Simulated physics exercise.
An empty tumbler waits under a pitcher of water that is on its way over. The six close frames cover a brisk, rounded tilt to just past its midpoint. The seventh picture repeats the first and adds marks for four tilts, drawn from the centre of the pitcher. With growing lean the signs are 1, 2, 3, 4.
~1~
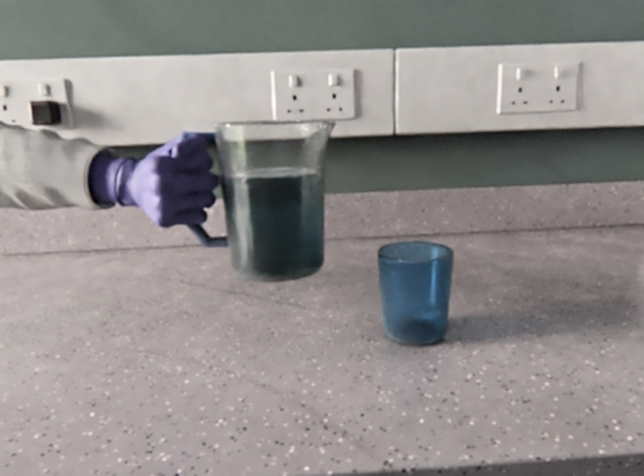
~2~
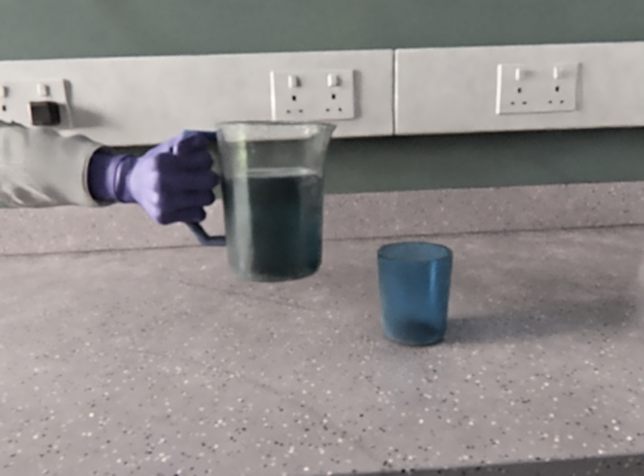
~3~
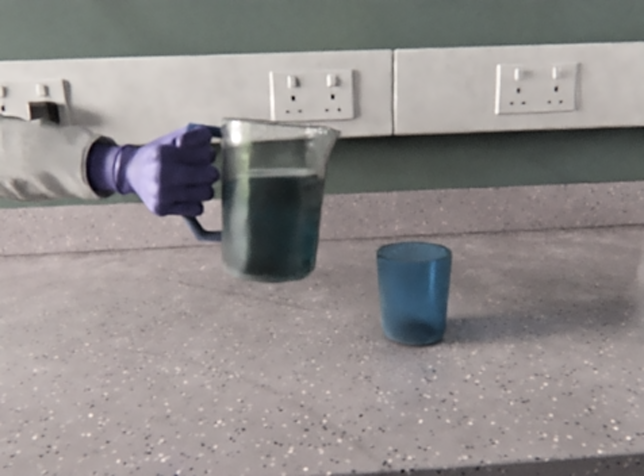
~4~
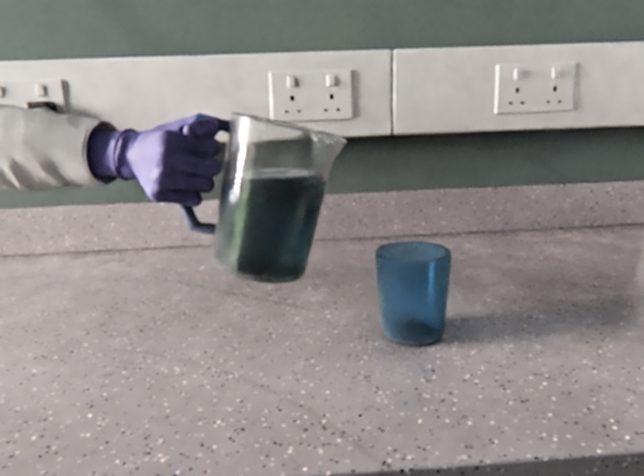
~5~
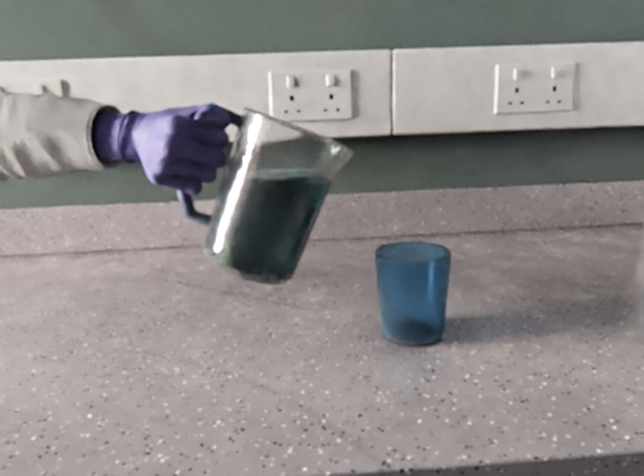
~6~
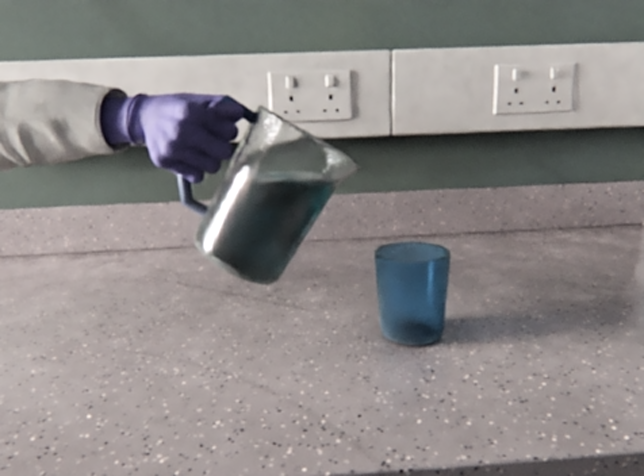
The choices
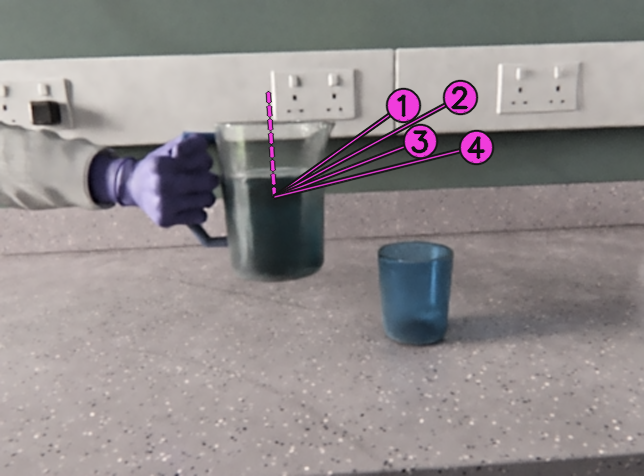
A clear pitcher of dark teal water, held by its handle in a purple-gloved hand with a pale grey sleeve at the left, starts upright and tilts steadily rightward, its spout dipping while the water stays inside. A translucent blue tumbler stands still to its right on a speckled grey counter. The steady, slightly raised front view shows white socket panels along a green wall behind.
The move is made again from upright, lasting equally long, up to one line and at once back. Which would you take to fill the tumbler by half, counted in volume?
Take 2.
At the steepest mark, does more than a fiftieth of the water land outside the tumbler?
Yes.
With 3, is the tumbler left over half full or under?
Over half.
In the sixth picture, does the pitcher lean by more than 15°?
Yes.
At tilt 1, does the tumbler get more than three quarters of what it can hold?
No, it does not.
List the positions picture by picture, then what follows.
Upright, lip at (333, 123); rim of the tumbler round (415, 250); nothing has left yet, in the first frame.
Upright, lip at (334, 125); nothing has left yet, in the second frame.
Tipped about 6°, lip at (339, 131); nothing has left yet, in the third frame.
Tipped about 14°, lip at (346, 140); nothing has left yet, in the fourth frame.
Tipped about 23°, lip at (353, 153); nothing has left yet, in the fifth frame.
Tipped about 32°, lip at (359, 167); nothing has left yet, in the sixth frame.
In magenta, 1 at (389, 115); 2 at (445, 104); 3 at (404, 146); 4 at (459, 150).
For tilt 1, the tumbler ends with about 25 % of what it can hold.
For tilt 2, the tumbler ends with about 48 % of what it can hold.
For tilt 3, the tumbler ends with about 76 % of what it can hold.
For tilt 4, the tumbler ends with about 87 % of what it can hold; 11 % of the water is spilt.
